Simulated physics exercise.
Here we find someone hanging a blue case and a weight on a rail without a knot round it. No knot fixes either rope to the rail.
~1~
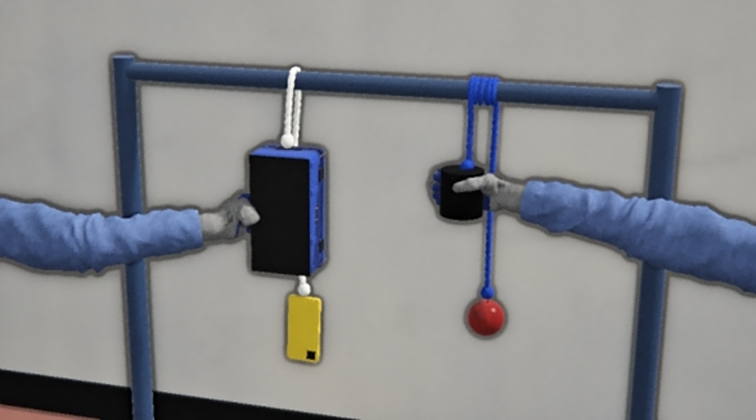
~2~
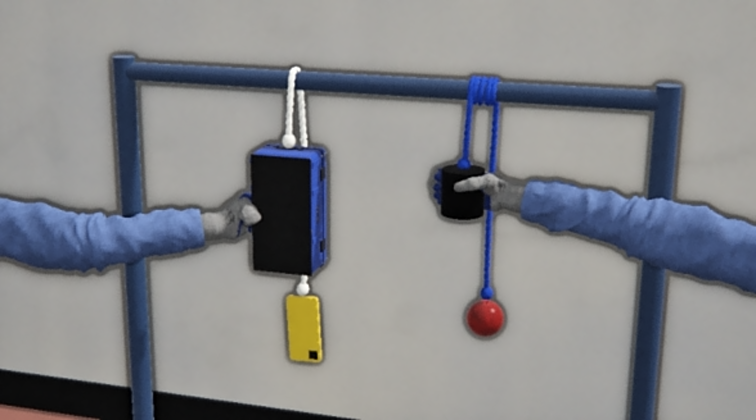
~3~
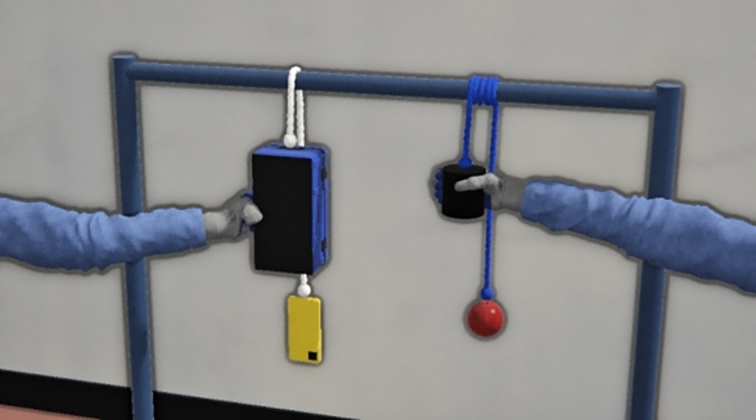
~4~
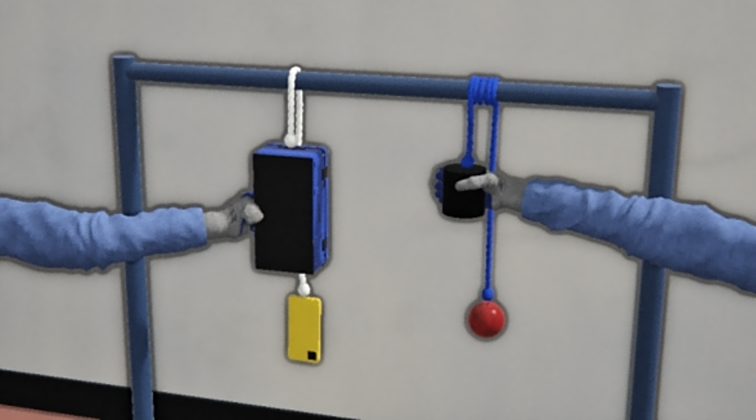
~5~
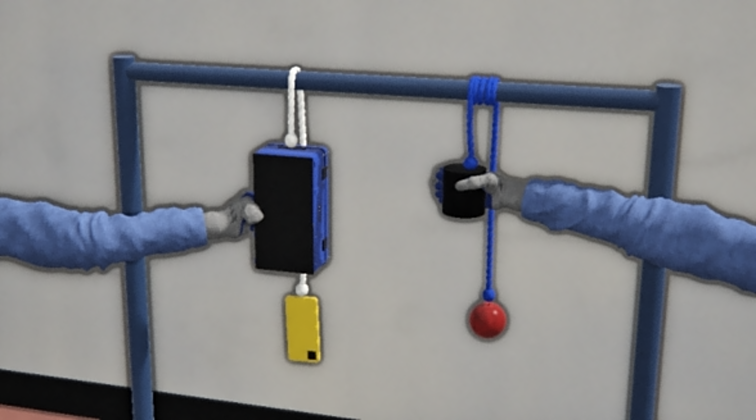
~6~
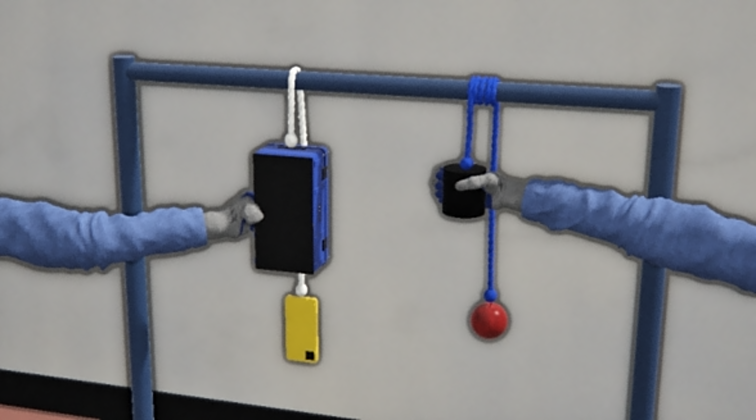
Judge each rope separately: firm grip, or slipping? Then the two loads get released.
Blue case: Slipping; weight: Firm grip.
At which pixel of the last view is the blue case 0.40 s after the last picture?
Roughly at (294, 354).
Then, 0.40 s later than the last view, blue case dropping near (294, 354); weight in the air near (469, 191).
Then, 0.72 s later than the last view, blue case on the floor; weight in the air near (469, 189).
Finally, blue case on the floor; weight in the air near (470, 188). The blue case pulls its rope through and the weight stays hanging.
